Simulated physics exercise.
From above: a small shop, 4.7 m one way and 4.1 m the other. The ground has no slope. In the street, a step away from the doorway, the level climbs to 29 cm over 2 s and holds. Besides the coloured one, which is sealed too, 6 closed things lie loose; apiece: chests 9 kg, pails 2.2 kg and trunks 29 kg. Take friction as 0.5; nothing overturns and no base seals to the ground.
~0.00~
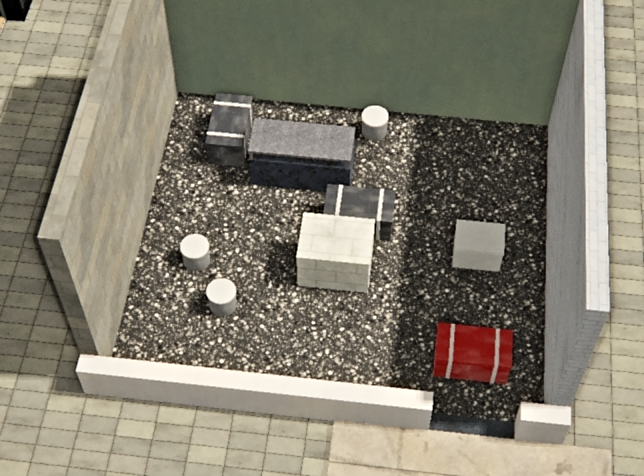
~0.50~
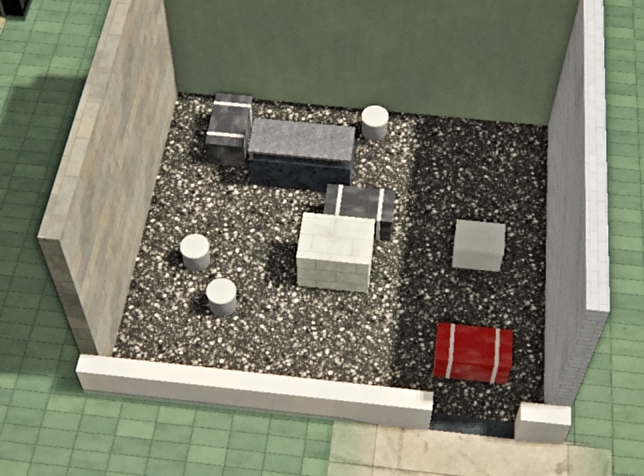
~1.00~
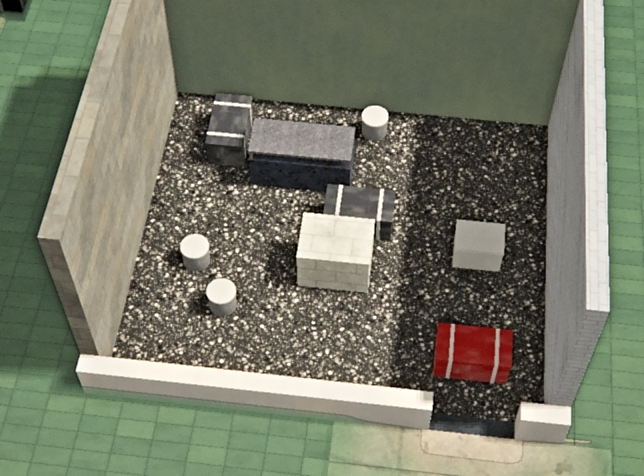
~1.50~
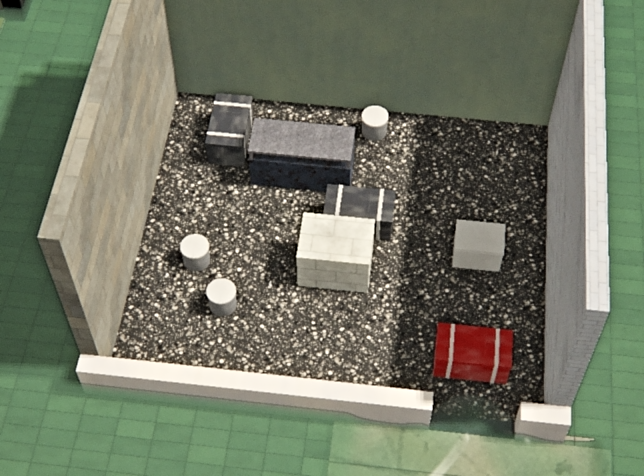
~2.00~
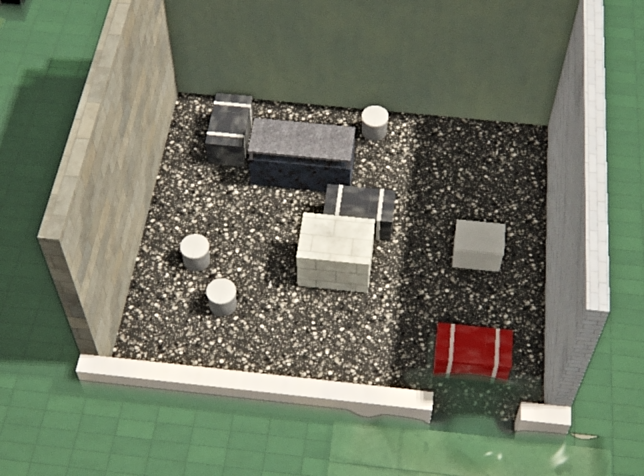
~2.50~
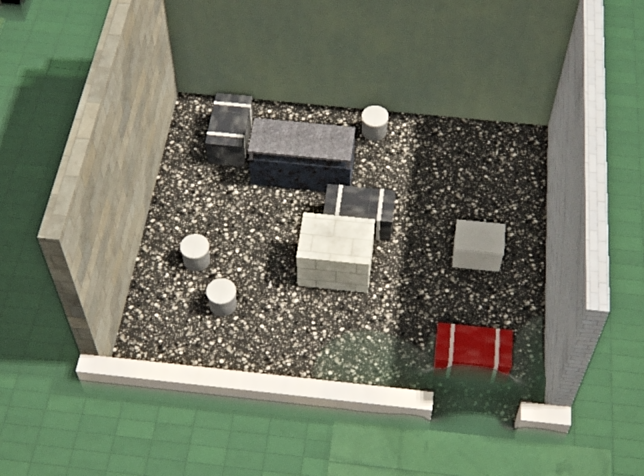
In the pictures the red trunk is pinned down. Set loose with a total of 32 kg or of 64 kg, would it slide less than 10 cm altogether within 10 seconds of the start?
I expect that neither weight holds it.
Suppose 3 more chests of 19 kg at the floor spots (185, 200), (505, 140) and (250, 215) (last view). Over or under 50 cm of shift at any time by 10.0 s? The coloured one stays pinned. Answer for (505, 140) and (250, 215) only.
In turn: Past it, short of it.
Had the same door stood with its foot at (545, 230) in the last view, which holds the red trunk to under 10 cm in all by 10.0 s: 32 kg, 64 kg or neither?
In that case the smaller load will do.
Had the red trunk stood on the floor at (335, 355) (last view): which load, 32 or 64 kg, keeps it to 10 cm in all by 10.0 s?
Either load holds.
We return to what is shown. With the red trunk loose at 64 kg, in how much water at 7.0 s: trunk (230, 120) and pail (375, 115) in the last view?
About 4 and 5 cm.
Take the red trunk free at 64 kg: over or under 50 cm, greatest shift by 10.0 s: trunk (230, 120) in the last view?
It is less.
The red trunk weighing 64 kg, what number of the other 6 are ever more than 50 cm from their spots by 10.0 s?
4 of them.
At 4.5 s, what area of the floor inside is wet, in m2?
About 11.5 m2.
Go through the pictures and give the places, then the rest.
The red trunk at (474, 345), on the bottom; water covers 0.0 m2; 0 of 7 have shifted, in the first frame.
The red trunk at (474, 345), on the bottom; water covers 0.0 m2; 0 of 7 have shifted, in the second frame.
The red trunk at (474, 345), on the bottom; 0.0 m2 under water; 0 of 7 have shifted, in the third frame.
The red trunk at (474, 345), on the bottom; 0.1 m2 under water; 0 of 7 have shifted, in the fourth frame.
The red trunk at (474, 345) rests on the ground; water covers 0.5 m2; 0 of 7 have shifted, in the fifth frame.
The red trunk at (474, 345) rests on the ground; water covers 1.7 m2; 0 of 7 have shifted, in the sixth frame.
After 3.5 s the red trunk would be 160 cm from its start with 32 kg and 92 cm from its start with 64 kg; 9 cm of water round it then.
After 4.5 s the red trunk would be 248 cm from its start with 32 kg and 120 cm from its start with 64 kg; 8 cm of water round it then.
After 7.0 s the red trunk would be 285 cm from its start with 32 kg and 139 cm from its start with 64 kg; 9 cm of water round it then.
After 10.0 s the red trunk would be 332 cm from its start with 32 kg and 197 cm from its start with 64 kg; 14 cm of water round it then.
